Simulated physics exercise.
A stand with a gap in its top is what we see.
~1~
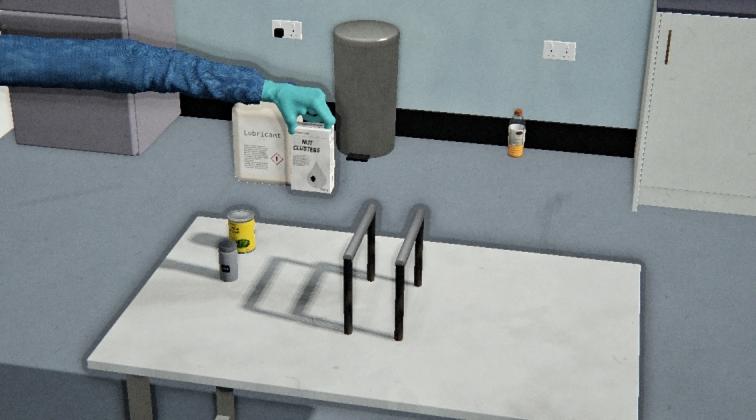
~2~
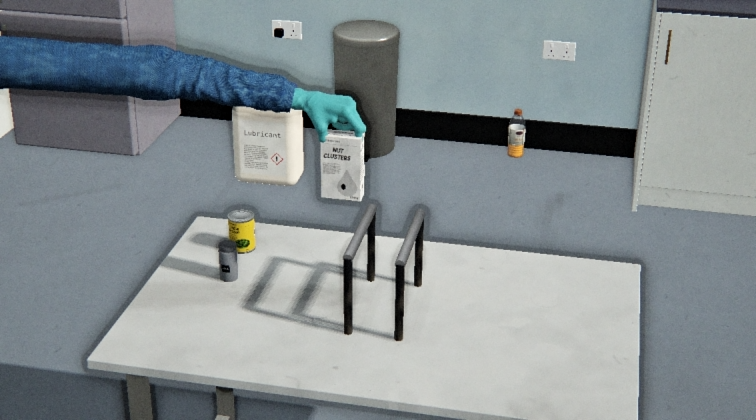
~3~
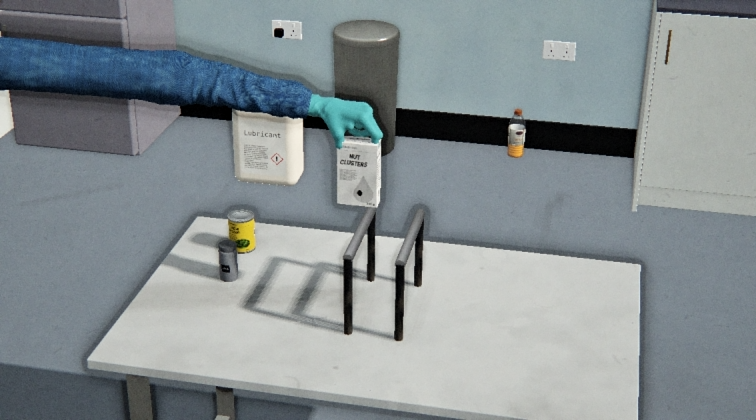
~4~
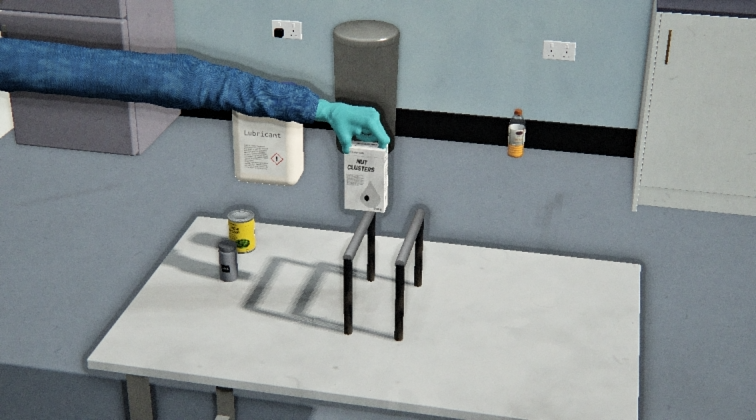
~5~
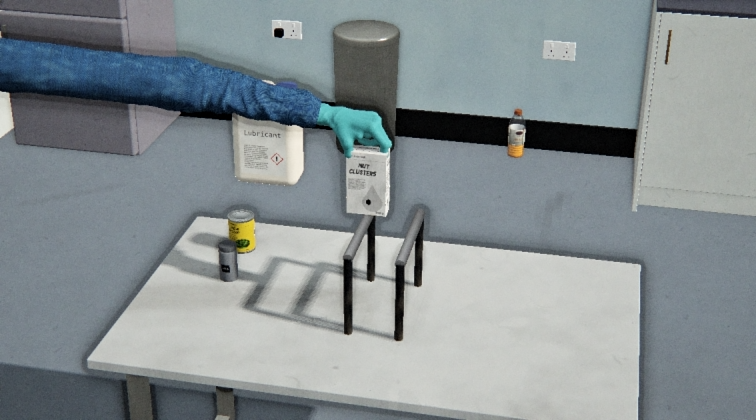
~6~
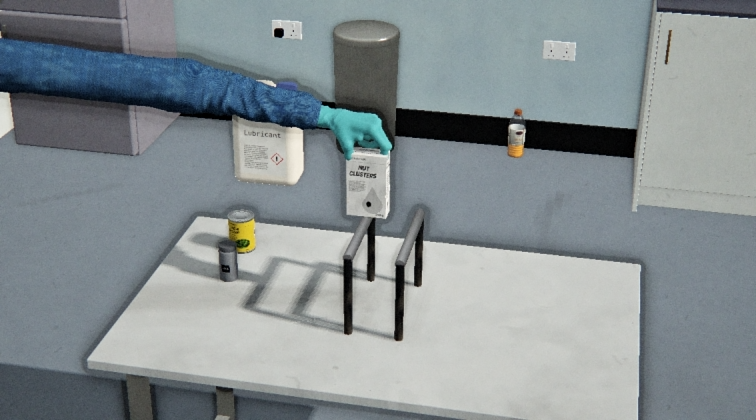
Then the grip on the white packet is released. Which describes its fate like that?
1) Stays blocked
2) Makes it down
Stays blocked (1).
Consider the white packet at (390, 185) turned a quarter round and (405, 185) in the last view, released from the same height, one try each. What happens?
Try one: It slips past. Try two: It gets jammed.
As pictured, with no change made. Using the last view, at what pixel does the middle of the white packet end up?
End position, last frame: About (393, 219).
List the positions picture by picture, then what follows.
The first picture shows on its way; white packet (312, 157); yellow tin (242, 232).
The second picture shows on its way; white packet (343, 165); yellow tin (242, 232).
The third picture shows on its way; white packet (359, 171); yellow tin (242, 232).
The fourth picture shows on its way; white packet (366, 177); yellow tin (242, 232).
The fifth picture shows held still over the gap; white packet (368, 181); yellow tin (242, 232).
The sixth picture shows held still over the gap; white packet (368, 183); yellow tin (242, 232).
Then, 0.20 s on from there, white packet shifted a little near (368, 199).
Then, 0.30 s on from there, white packet turned 19° from how it was put near (379, 204).
Then, 0.40 s on from there, white packet turned 57° from how it was put near (394, 219).
In the end, toppled on the stand or table, white packet; the other 2 unmoved. At the end, from the last picture's camera, white packet near (393, 219). The packet is caught.
